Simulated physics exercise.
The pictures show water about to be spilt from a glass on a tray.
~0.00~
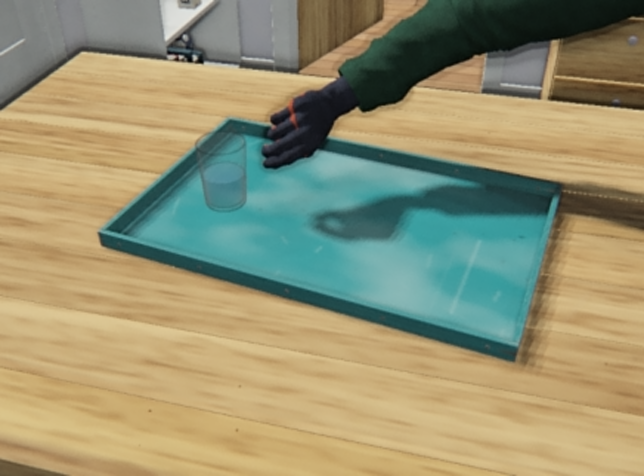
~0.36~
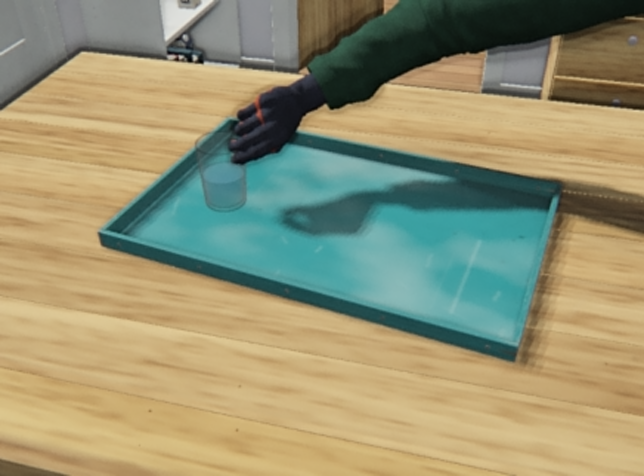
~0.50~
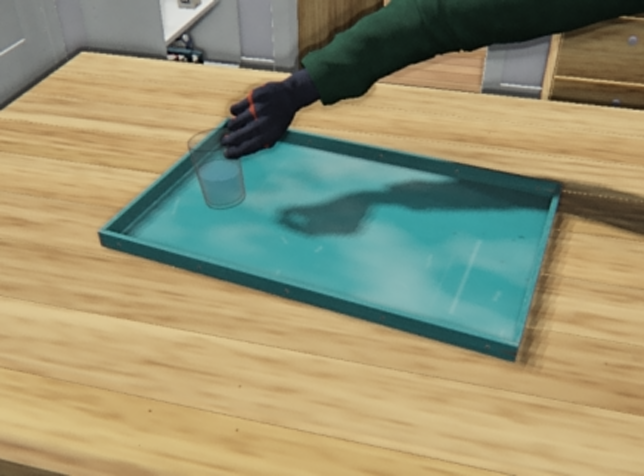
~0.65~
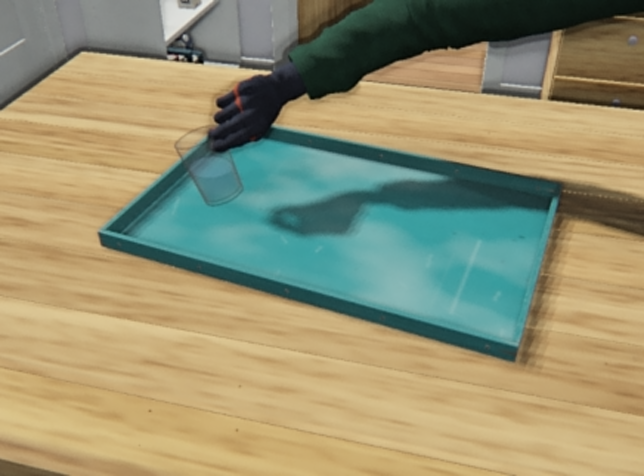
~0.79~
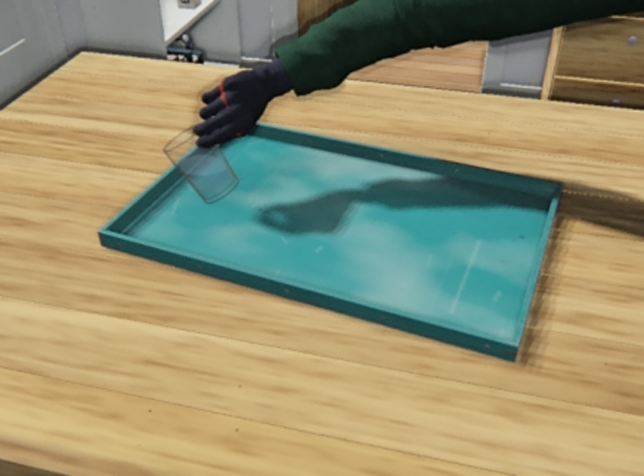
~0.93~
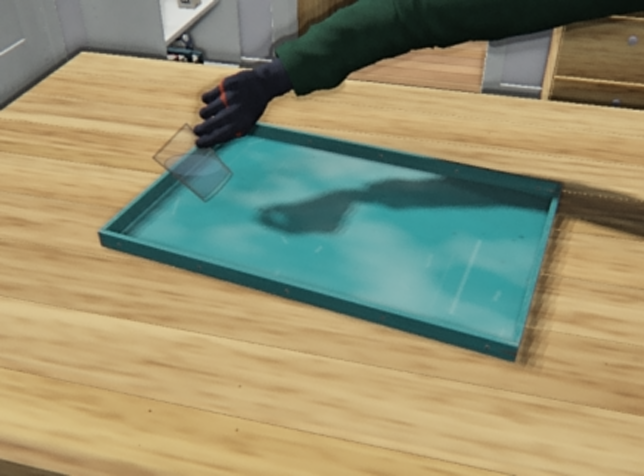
Gloved hand in a green sleeve reaching left and pushing a glass of water, tilting it leftward on a teal tray.
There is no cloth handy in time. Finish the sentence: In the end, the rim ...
In the end, the rim lets some out on to the top.
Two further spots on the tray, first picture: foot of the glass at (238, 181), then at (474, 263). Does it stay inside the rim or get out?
First it wets the top as well, then it stays in the tray.
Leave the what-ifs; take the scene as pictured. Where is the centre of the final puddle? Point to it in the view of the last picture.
Near (15, 170).
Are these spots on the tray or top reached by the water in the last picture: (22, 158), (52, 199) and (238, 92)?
First spot touched, second spot touched, last spot missed.
Around 1.5 s, the glass lies across the rim; the puddle covers about as much as a plate; it has landed past the rim.
Around 2.3 s, the puddle covers about as much as a tray; it has landed past the rim.
Around 3.6 s, the puddle covers about as much as a tray; it has landed past the rim.
